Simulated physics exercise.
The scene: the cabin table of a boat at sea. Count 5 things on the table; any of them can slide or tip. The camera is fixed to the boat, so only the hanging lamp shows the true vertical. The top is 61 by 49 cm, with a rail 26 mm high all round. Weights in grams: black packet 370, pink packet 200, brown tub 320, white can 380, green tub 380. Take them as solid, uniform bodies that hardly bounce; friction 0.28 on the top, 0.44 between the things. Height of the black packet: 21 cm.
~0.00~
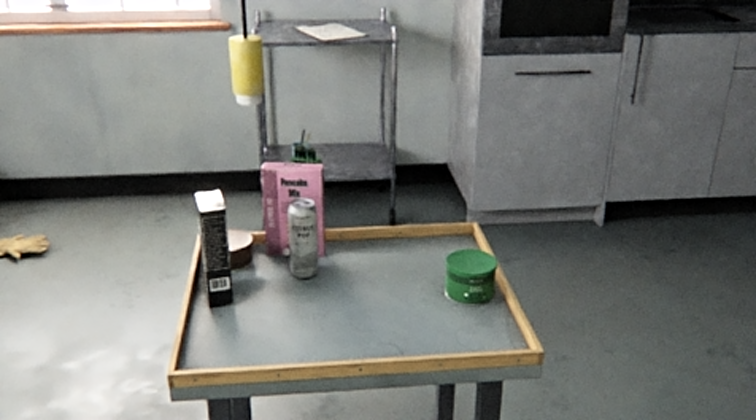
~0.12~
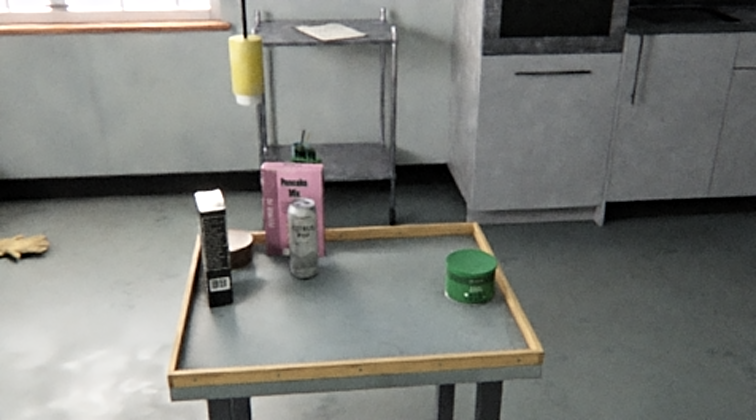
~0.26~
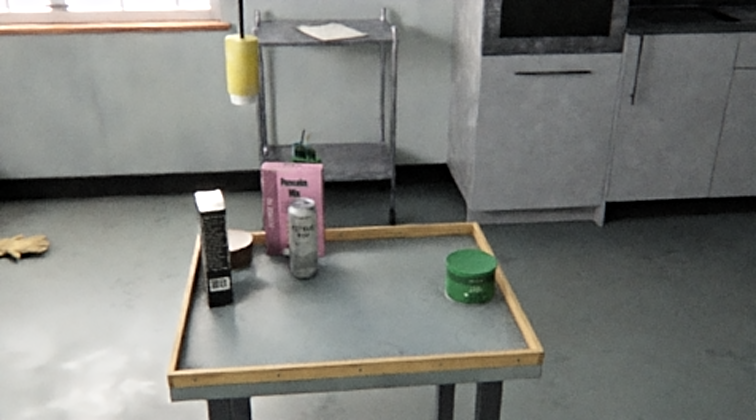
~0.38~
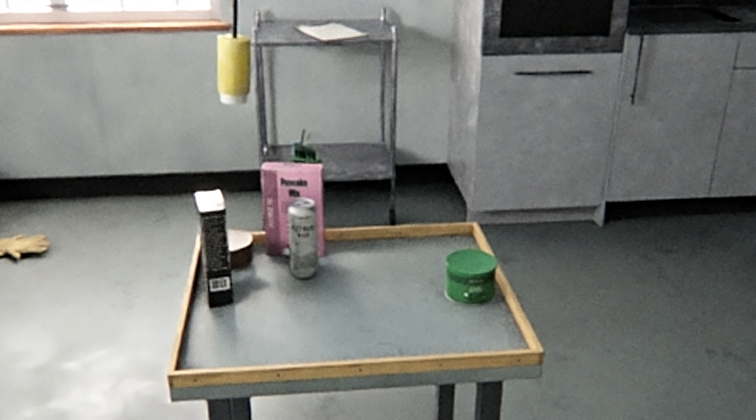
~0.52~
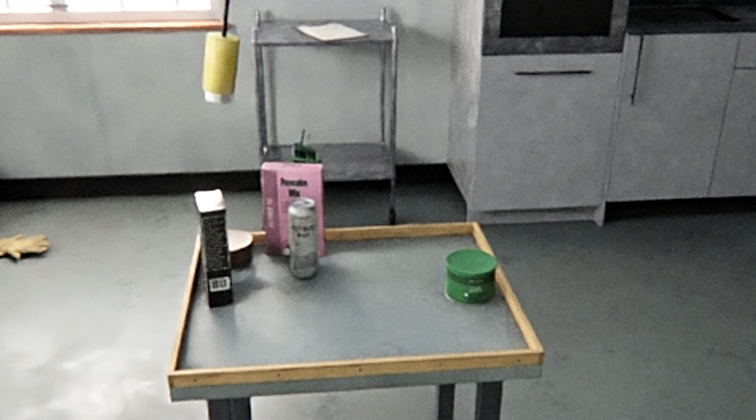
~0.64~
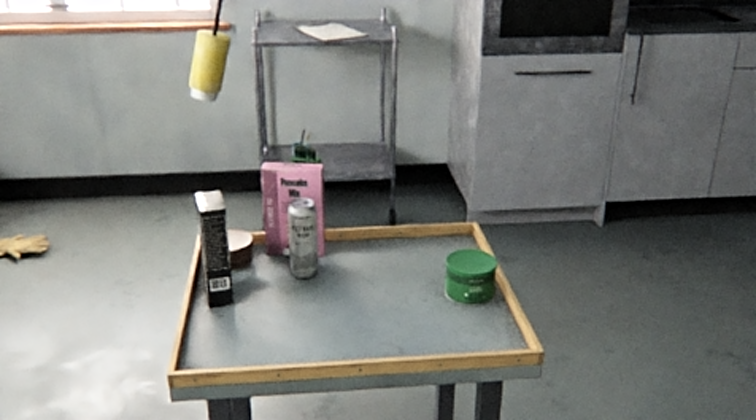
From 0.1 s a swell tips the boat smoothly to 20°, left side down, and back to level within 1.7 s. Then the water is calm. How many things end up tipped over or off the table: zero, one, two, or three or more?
Lost: Just one.
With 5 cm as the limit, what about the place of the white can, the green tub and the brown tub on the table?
The white can leaves its spot; the green tub gets shifted; the brown tub keeps its place.
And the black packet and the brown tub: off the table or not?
The black packet ends off the table; the brown tub is still on the table.
After 1.14 s, floor tilted 18°, left side down; black packet now off the table; pink packet moved 4 cm near (278, 211); white can moved 5 cm.
After 1.44 s, floor tilted 8°, left side down; pink packet moved 4 cm near (278, 211); white can moved 12 cm; green tub moved 12 cm.
In the end (2.3 s), off the table, black packet; not toppled but over 5 cm from the start, white can and green tub; the other 2 under 5 cm from the start. In the last view, pink packet near (278, 211).
